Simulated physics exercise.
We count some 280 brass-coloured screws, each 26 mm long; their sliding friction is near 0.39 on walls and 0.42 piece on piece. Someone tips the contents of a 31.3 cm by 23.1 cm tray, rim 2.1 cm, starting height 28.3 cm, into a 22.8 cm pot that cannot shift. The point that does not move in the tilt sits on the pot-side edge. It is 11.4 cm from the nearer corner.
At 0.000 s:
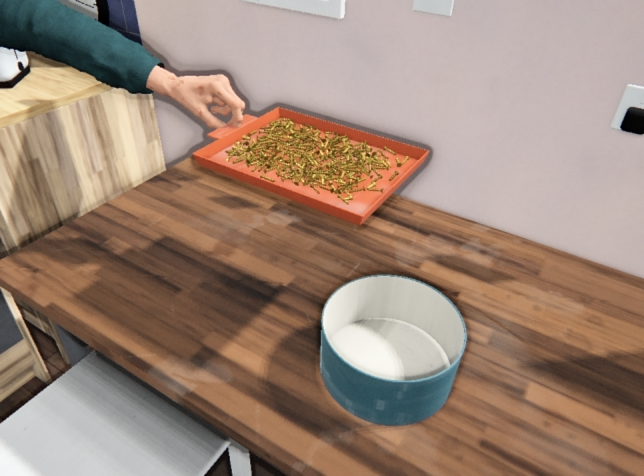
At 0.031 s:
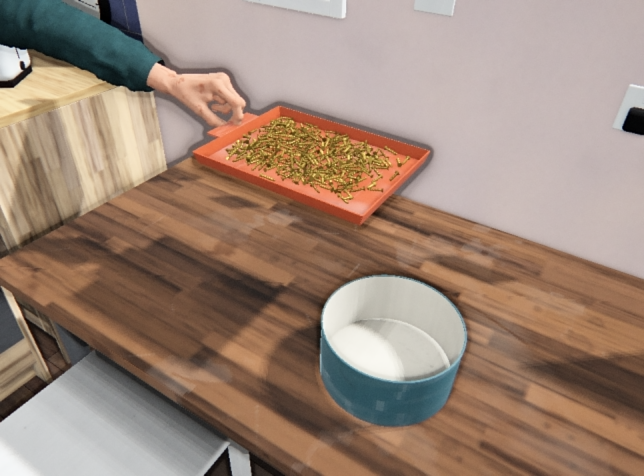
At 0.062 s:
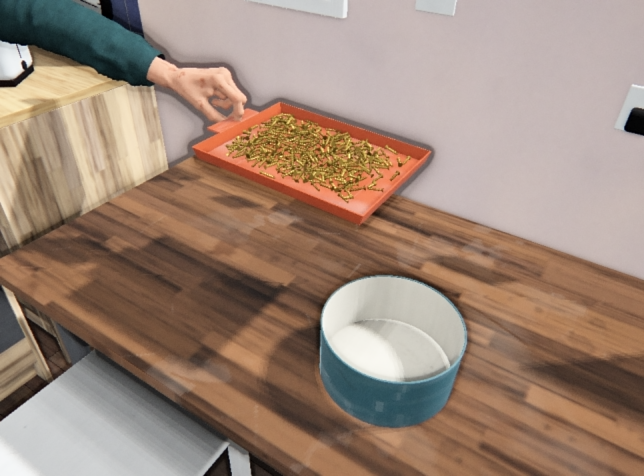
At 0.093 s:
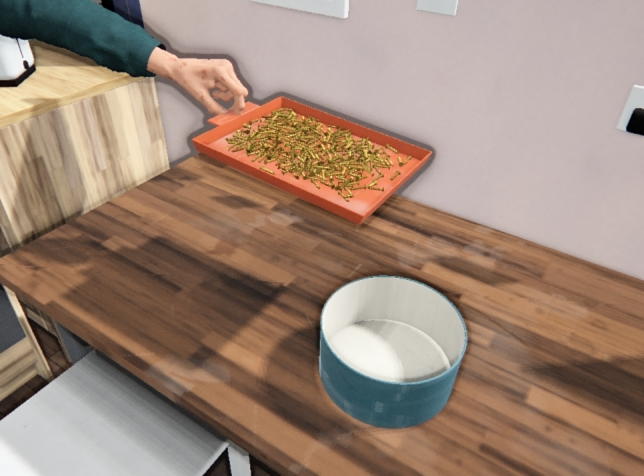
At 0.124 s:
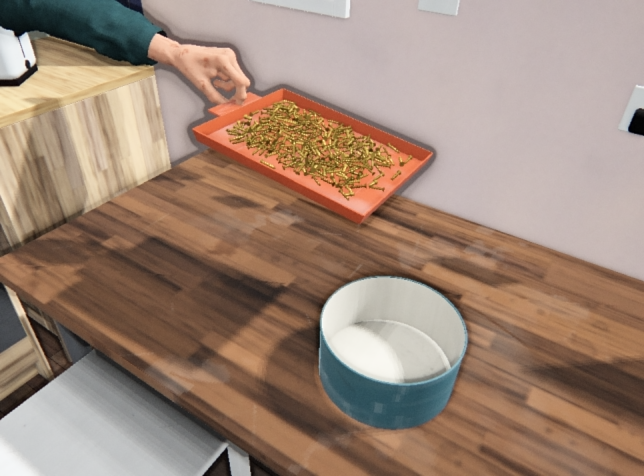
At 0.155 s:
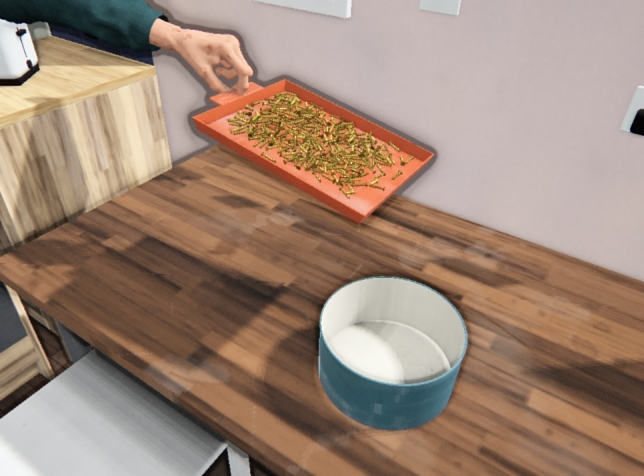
Orange tray of small brass-coloured pieces tilting slightly as a green-sleeved hand lifts its left end above a wooden worktop.
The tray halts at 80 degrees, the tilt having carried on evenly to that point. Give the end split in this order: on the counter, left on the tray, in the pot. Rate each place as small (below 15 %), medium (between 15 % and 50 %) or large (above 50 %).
Counter - large; tray - small; pot - medium.
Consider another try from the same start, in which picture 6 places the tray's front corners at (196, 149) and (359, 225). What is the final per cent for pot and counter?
That works out as pot 45 and counter 55.
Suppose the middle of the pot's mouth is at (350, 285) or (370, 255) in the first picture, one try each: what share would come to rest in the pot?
I'd say some 10 per cent for the first and some 15 per cent for the second.
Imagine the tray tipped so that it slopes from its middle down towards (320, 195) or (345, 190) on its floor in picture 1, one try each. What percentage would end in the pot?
Roughly 85 % for the first direction, roughly 100 % for the second.
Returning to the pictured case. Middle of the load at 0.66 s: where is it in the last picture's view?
Look about (412, 172) in the last view.
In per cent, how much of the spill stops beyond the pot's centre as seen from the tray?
Share: Close to 80 %.
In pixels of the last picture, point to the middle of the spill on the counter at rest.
The spill is centred close to (466, 322).
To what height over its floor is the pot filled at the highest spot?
Some 1.5 cm up.
After 0.46 s, tilt 45 degrees; the tray holds 100 %, the pot 0 %.
After 0.66 s, tilt 68 degrees; the tray holds 90 %, the pot 0 %.
Then, at 0.98 s, tilt 80 degrees; the tray holds 10 %, the pot 25 %.
By 2.3 s all is still; counter 65 %, tray 5 %, pot 30 %.
